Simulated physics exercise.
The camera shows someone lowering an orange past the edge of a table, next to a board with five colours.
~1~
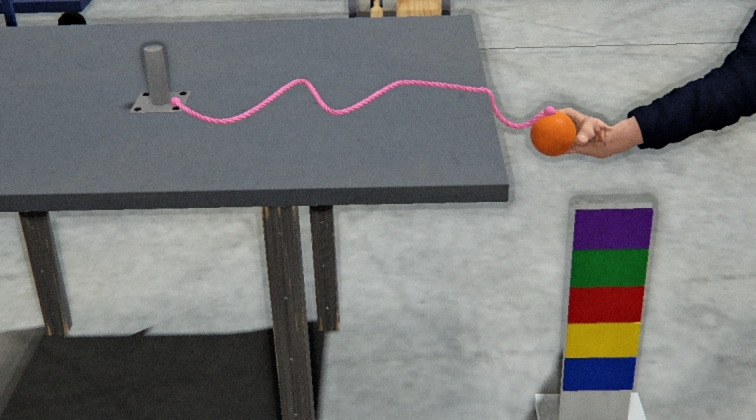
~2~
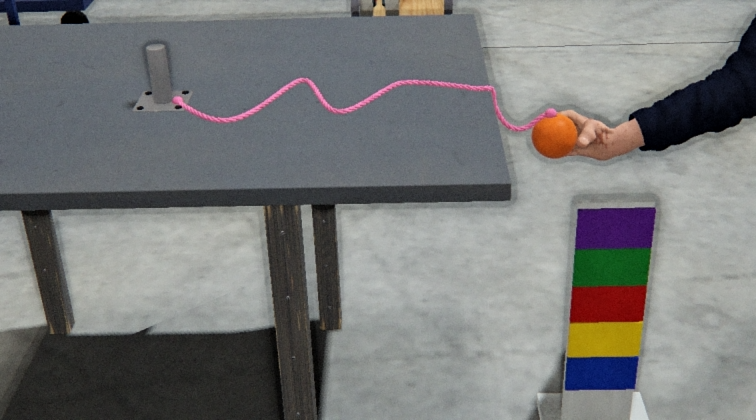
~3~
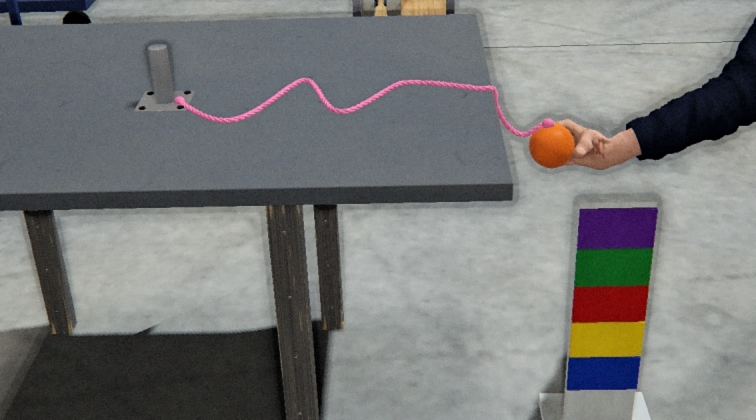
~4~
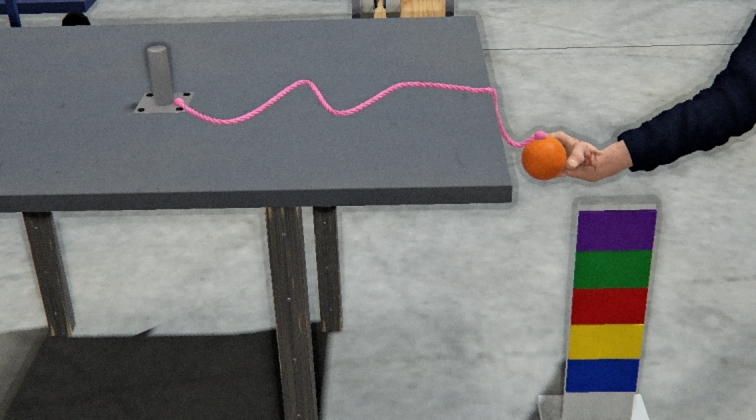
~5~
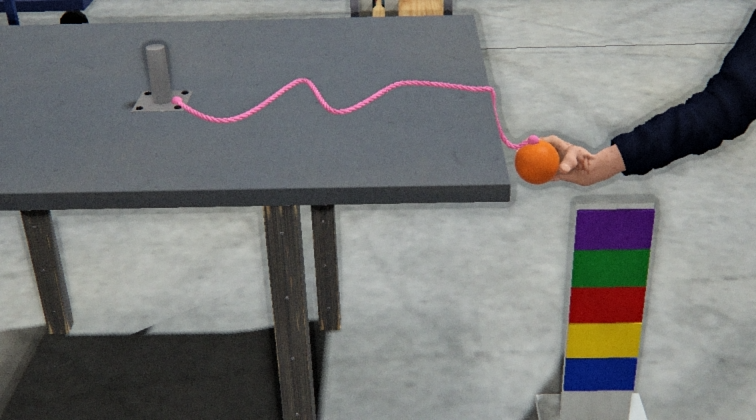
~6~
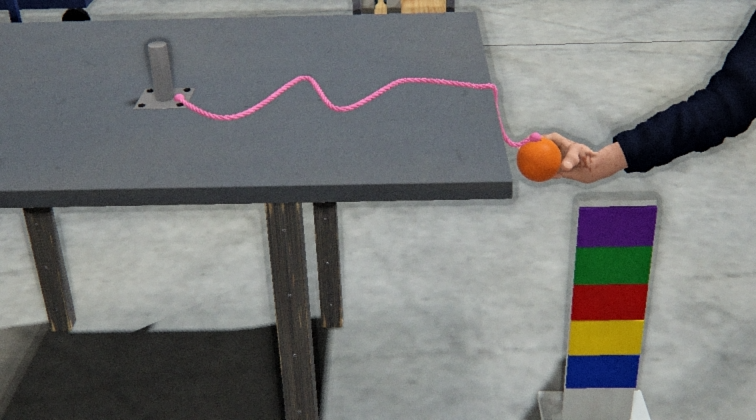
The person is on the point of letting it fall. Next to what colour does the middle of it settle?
Next to yellow.
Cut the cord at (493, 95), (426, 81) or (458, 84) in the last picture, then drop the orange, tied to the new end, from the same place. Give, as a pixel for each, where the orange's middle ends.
Try 1: About (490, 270). Try 2: About (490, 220). Try 3: About (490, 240).
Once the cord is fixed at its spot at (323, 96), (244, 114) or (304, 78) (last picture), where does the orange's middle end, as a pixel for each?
Per try (px, approx.): (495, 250), (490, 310), (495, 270).
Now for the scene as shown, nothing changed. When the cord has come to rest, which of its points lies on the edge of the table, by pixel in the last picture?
The bit in question sits close to (354, 107).
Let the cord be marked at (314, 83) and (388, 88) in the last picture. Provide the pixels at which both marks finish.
In that view they sit near (400, 94) and near (493, 149).
Soon after, orange near (528, 316); level with red.
Then, orange near (463, 325); level with yellow.
Further on, orange near (499, 335); level with yellow.
At rest, orange near (485, 336); level with yellow. The yellow one.
